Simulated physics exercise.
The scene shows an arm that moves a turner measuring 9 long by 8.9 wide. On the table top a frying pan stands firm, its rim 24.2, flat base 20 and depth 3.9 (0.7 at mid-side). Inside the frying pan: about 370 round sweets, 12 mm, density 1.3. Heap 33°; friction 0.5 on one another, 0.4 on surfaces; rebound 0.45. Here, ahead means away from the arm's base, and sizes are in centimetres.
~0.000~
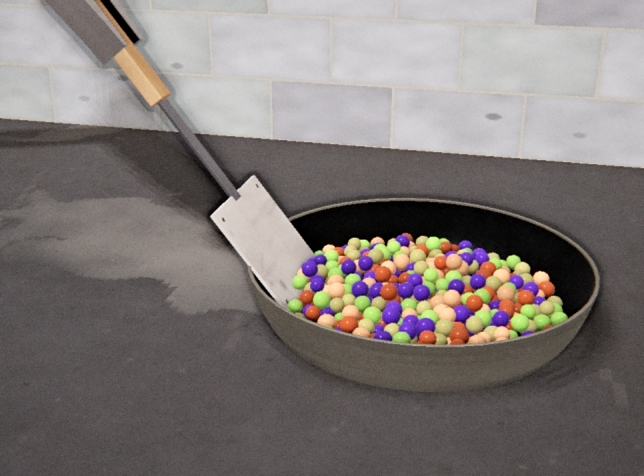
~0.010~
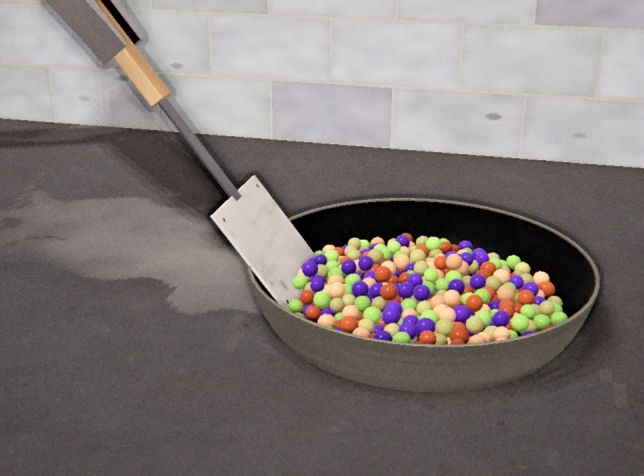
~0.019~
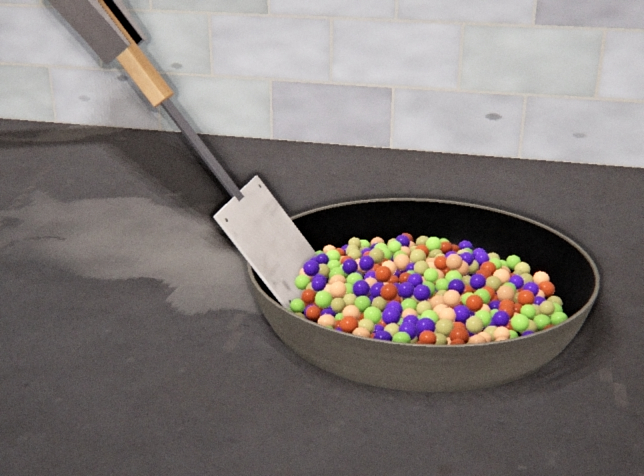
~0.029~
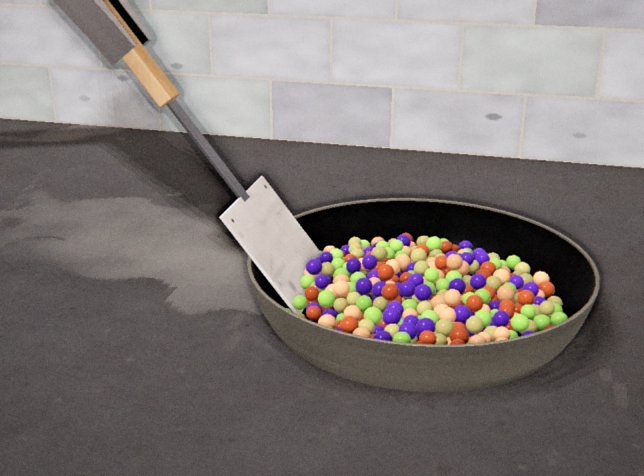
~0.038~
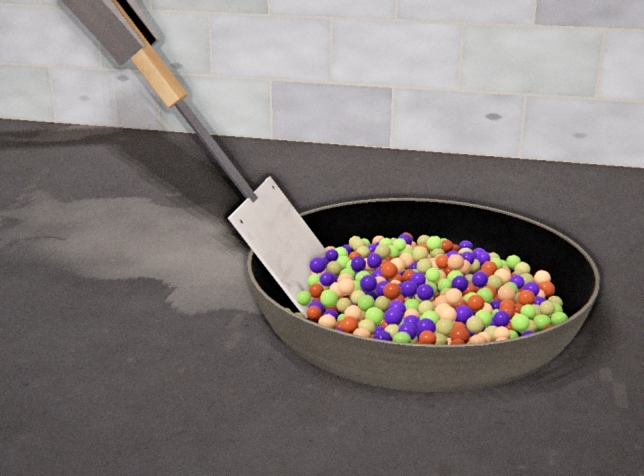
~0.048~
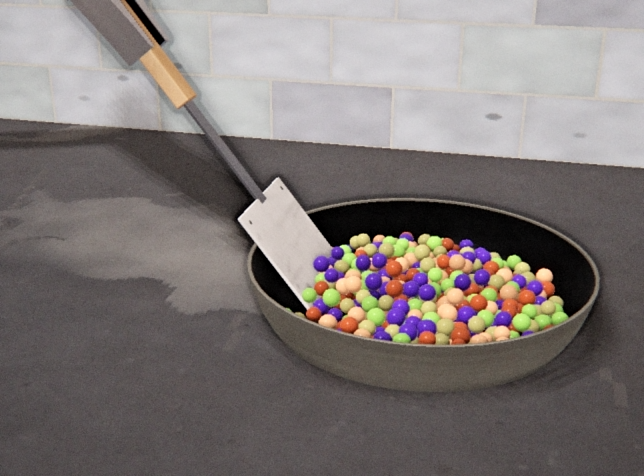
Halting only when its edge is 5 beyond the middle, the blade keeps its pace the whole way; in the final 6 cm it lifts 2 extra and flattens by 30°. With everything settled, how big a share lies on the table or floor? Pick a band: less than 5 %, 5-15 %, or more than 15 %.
It falls in the band less than 5 %.
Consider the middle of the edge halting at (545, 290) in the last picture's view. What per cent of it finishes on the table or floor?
Around 15 percent ends on the table or floor.
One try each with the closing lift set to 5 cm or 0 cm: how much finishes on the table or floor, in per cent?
Some 5 and 0 per cent.
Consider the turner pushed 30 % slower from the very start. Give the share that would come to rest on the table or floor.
In that case, around 0 per cent would end on the table or floor.
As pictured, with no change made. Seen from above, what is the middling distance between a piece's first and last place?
Level distance of roughly 3 cm.
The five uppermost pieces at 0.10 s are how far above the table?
About 4 cm.
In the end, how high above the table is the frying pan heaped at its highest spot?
Roughly 5.0 centimetres.
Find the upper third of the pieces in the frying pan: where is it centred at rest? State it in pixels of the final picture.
About (526, 282).
After 0.10 s, sloping 52°, highest piece 5 above the table; 366 in the frying pan.
After 0.16 s, sloping 39°, highest piece 5 above the table; 366 in the frying pan.
After 0.39 s, sloping 22°, highest piece 5 above the table; 364 in the frying pan, 1 on the table or floor, 1 on the blade or in flight.
After 1.44 s, sloping 22°, highest piece 5 above the table; 364 in the frying pan, 2 on the table or floor.
In the end, 364 in the frying pan, 2 on the table or floor. That is 1 % on the table or floor.
